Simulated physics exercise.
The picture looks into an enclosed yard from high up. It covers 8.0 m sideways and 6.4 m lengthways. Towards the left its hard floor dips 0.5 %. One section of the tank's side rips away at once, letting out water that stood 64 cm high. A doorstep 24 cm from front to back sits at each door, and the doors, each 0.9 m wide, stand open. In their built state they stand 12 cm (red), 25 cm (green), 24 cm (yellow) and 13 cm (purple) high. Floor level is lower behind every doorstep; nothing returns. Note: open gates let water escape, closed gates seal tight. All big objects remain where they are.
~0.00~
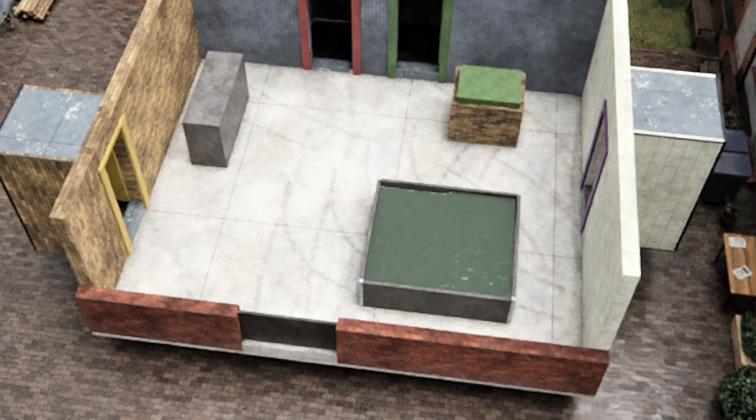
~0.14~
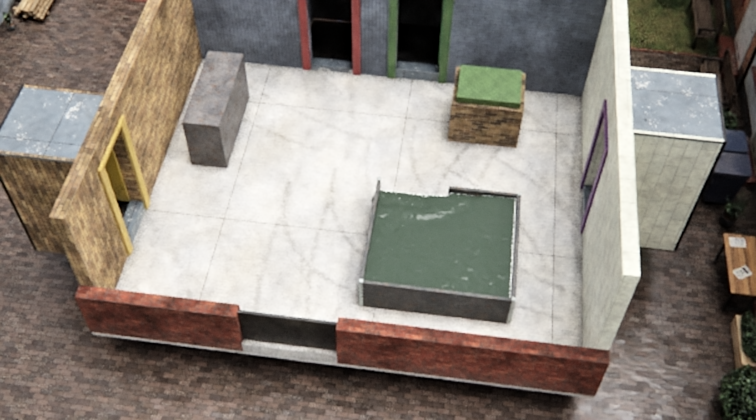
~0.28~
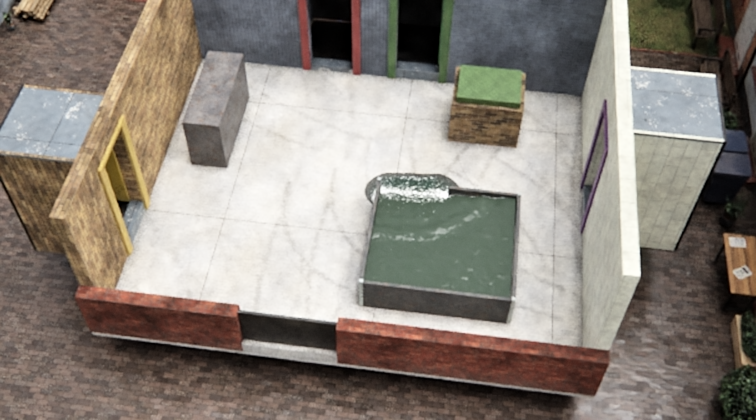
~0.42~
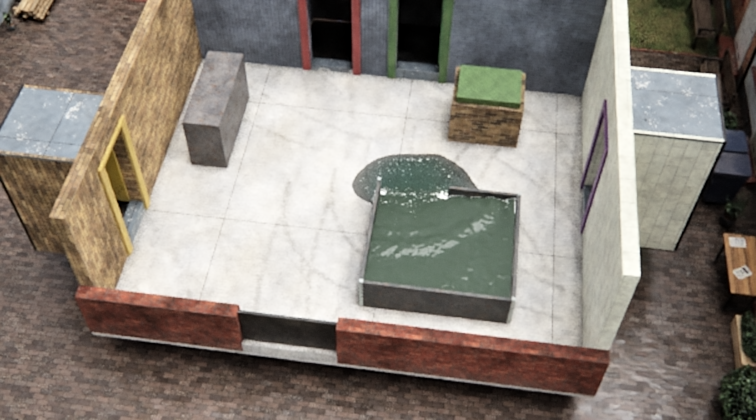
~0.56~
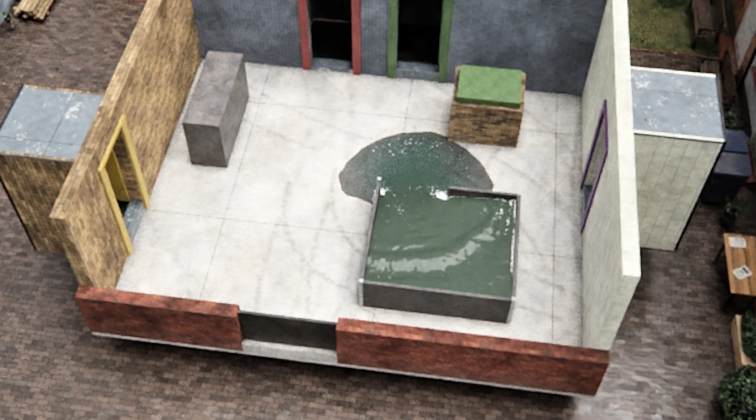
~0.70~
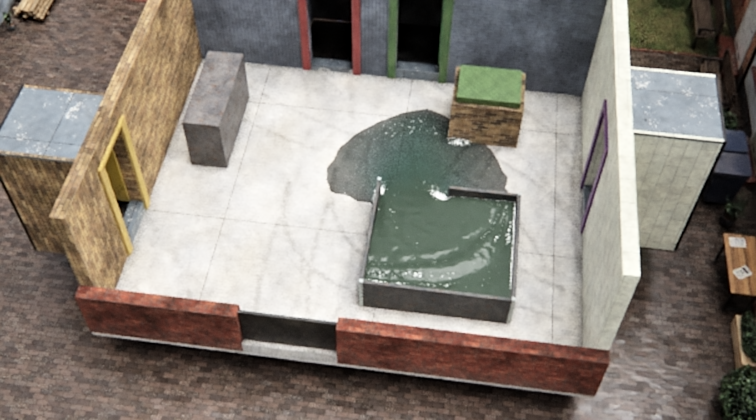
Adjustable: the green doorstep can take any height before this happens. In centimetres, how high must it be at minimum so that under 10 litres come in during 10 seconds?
At least 30 cm or so.
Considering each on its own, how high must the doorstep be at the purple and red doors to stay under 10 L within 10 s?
Roughly 6.5 cm for the purple door and roughly 18 cm for the red door.
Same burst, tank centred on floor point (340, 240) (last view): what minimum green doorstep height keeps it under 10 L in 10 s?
At least some 15 centimetres tall.
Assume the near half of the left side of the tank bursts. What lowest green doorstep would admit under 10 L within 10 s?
About 6.5 cm.
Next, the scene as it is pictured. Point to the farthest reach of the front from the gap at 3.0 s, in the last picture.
(202, 61).
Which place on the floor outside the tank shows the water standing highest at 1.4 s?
Near pixel (394, 203).
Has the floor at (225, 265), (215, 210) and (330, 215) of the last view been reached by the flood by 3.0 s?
One by one: Clear, clear, clear.
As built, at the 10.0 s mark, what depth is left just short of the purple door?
About 4.0 cm.
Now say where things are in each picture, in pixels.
In the first picture, the tank at (443, 239) is whole and still, 64 cm deep; the green door at (419, 43) is dry.
In the second picture, the gap is on the far side, the front 0.3 m out at a hidden place; the back of the tank holds 64 cm.
In the third picture, the gap is on the far side, the front 0.8 m out at (430, 177); the back of the tank holds 64 cm.
In the fourth picture, water pours out on the far side and has run 1.3 m, to (420, 157); about 8 cm deep outside, 64 cm at the back.
In the fifth picture, water pours out on the far side and has run 1.9 m, to (426, 135); about 6 cm deep outside, 64 cm at the back.
In the sixth picture, the front is at (417, 114), 2.4 m from the gap on the far side; 5.2 m2 of floor is wet, 59 cm left at the back; the green door at (419, 43), 3.4 m from the gap, is still 1.0 m from the nearest water.
After 1.4 s water covers 20 % of the floor, deepest (40 cm) near (394, 203); 28 cm at the green door, 0 litres in over its 25 cm doorstep.
After 3.0 s water covers 45 % of the floor, deepest (37 cm) near (202, 61); 29 cm at the green door, 32 litres in over its 25 cm doorstep.
After 10.0 s water covers 100 % of the floor, deepest (14 cm) near (392, 349); 9 cm at the green door, 40 litres in over its 25 cm doorstep.
At the green door as built, the water arrived by 1.0 s and peaked near 35 cm at 2.2 s.
Run again over the same 10 s with other heights there, 25 litres in over 27 cm, 0 litres over 37 cm. The limit of 10 litres is kept from about 30 cm up.
